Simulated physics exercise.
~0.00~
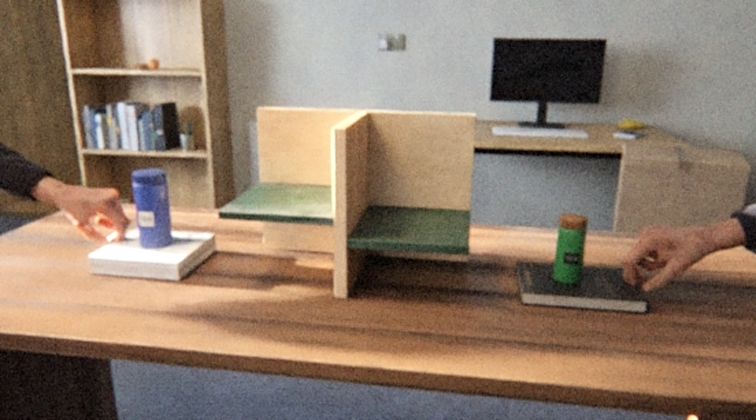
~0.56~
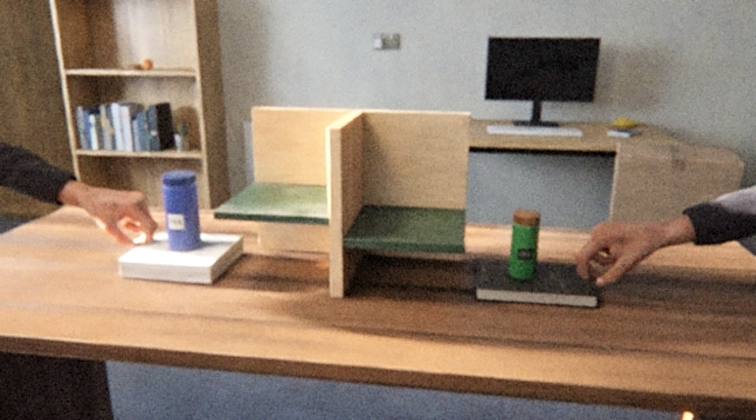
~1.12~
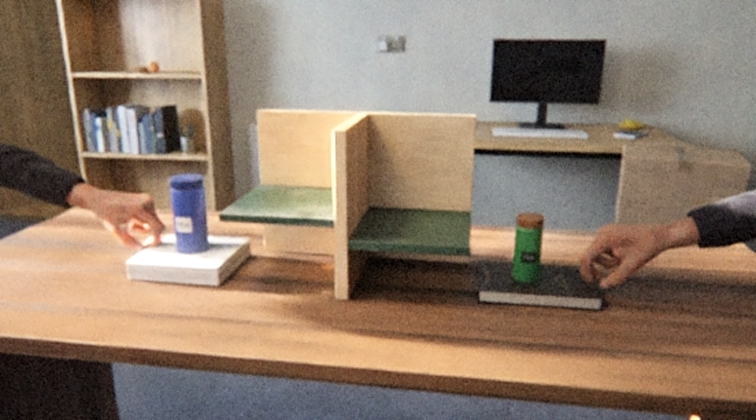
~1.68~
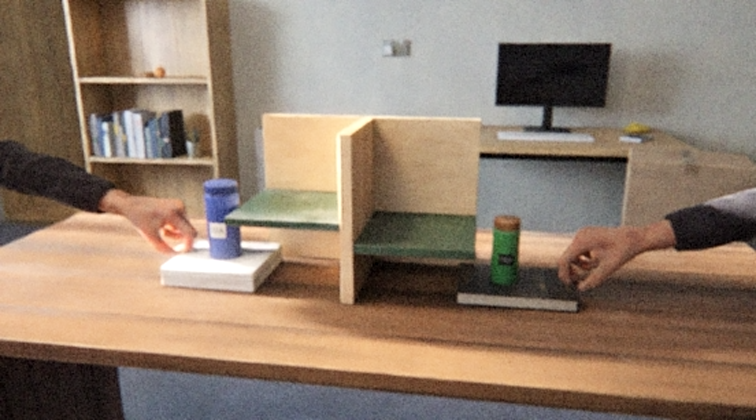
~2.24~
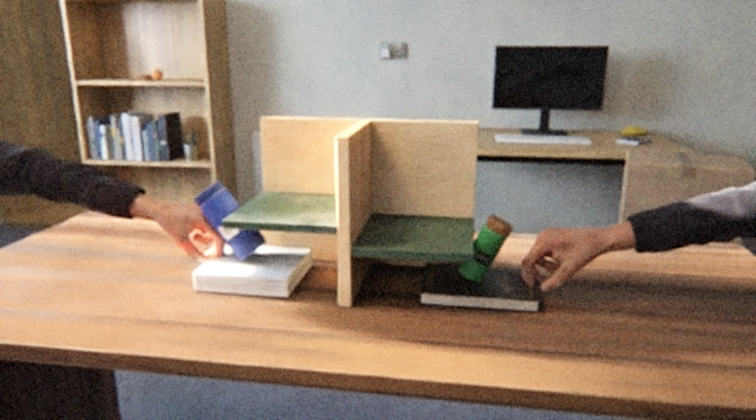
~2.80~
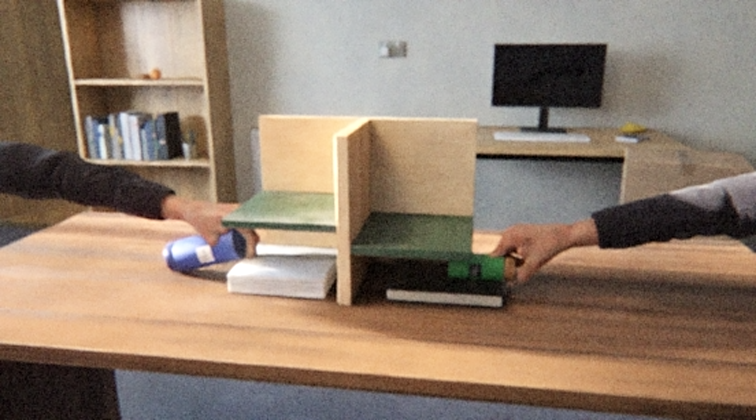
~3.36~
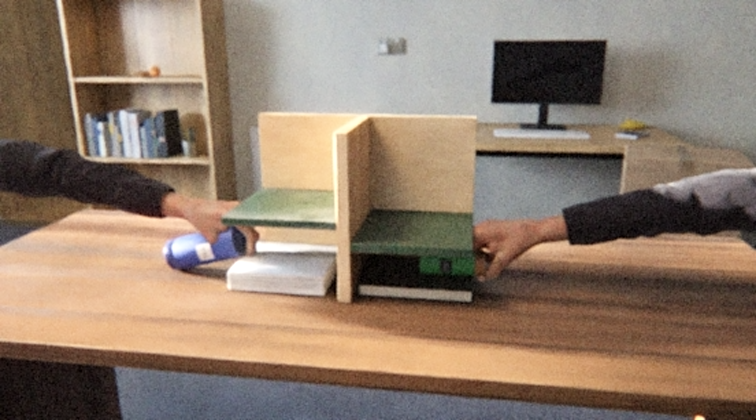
On a wooden table, two hands sliding a white board and black book under low shelves, toppling the blue jar and green shaker.
